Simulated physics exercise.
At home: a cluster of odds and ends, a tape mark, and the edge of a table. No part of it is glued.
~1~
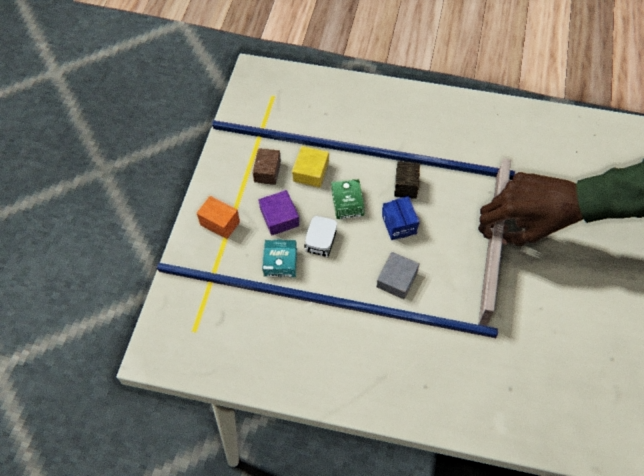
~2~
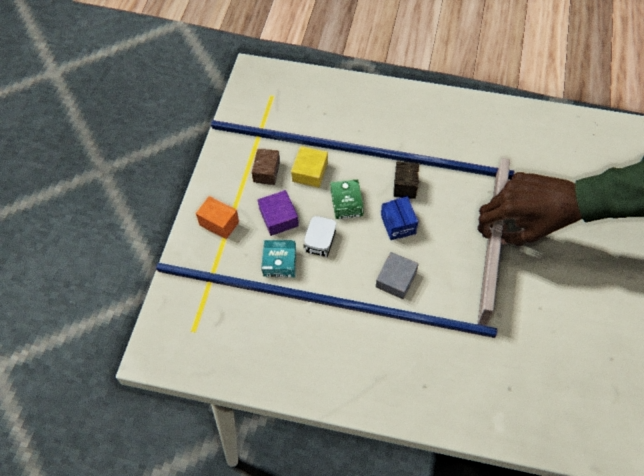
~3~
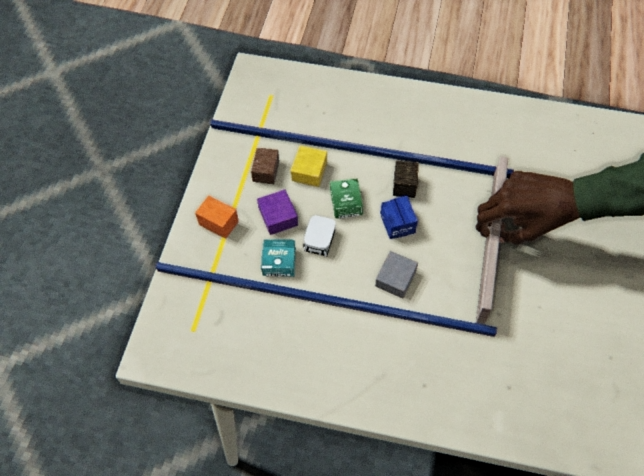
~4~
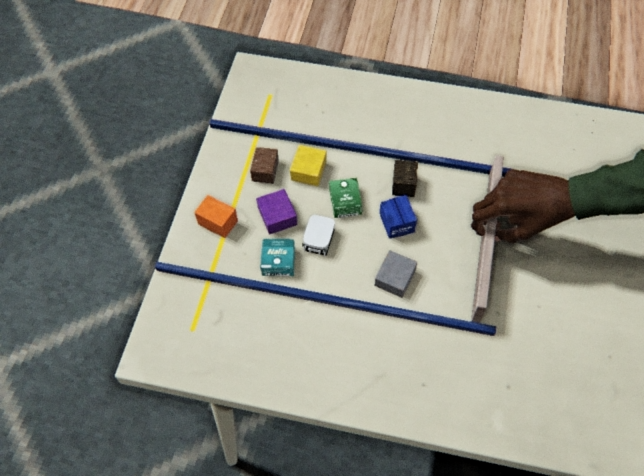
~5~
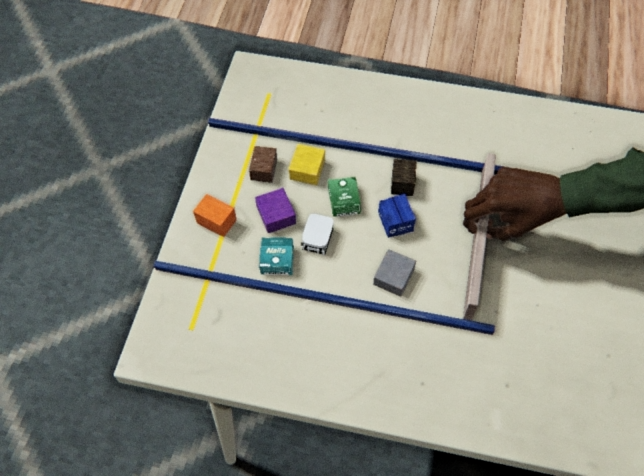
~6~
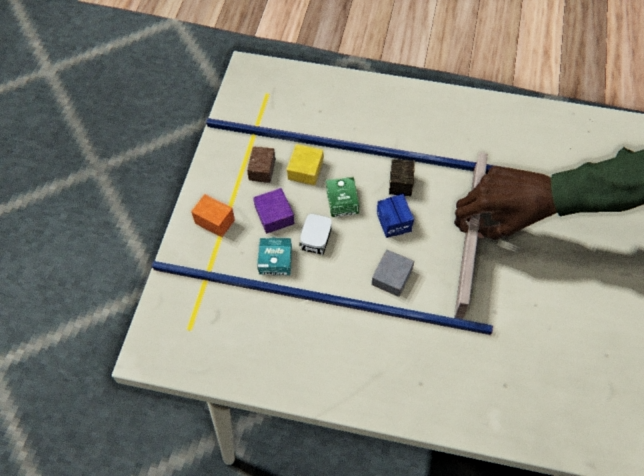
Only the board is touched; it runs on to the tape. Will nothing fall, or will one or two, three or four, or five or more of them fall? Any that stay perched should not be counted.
One or two spill over.
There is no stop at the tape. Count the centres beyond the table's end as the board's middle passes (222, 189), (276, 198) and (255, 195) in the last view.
The counts would come out as 5, 0 and 0.
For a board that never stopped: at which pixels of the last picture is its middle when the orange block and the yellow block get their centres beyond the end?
Estimated middle: (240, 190), and (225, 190) for the other.
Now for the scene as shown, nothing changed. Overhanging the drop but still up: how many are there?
Count: 4.
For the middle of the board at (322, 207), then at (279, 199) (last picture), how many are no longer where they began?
By the first moment it's 9, by the second it's 10.
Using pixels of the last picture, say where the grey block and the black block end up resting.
In the last picture the grey block sits around (199, 248) and the black block around (236, 148).
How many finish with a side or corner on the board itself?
Contact count: 3.
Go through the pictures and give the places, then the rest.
Orange block (219, 218); brown block (267, 167); purple block (279, 213); board (495, 239); tape (238, 203), in the first picture.
Brown block (266, 166); green box (347, 199), in the second picture.
Purple block (278, 212); black block (406, 179), in the third picture.
Orange block (216, 216); white case (319, 236), in the fourth picture.
Brown block (263, 164); grey block (395, 273), in the fifth picture.
Orange block (213, 216); brown block (262, 164); purple block (274, 211); board (472, 233); tape (232, 201), in the sixth picture.
Soon after, none off yet; orange block at rest near (213, 216); brown block at rest near (262, 164); purple block at rest near (274, 211).
After that, none off yet; orange block at rest near (213, 216); brown block moving near (254, 162); purple block moving near (270, 209).
And then, none off yet; orange block displaced about its own width near (190, 217); brown block displaced well along near (213, 155); purple block displaced well along near (216, 201).
In the end, the number that fall off is one or two; gone, brown block and orange block.
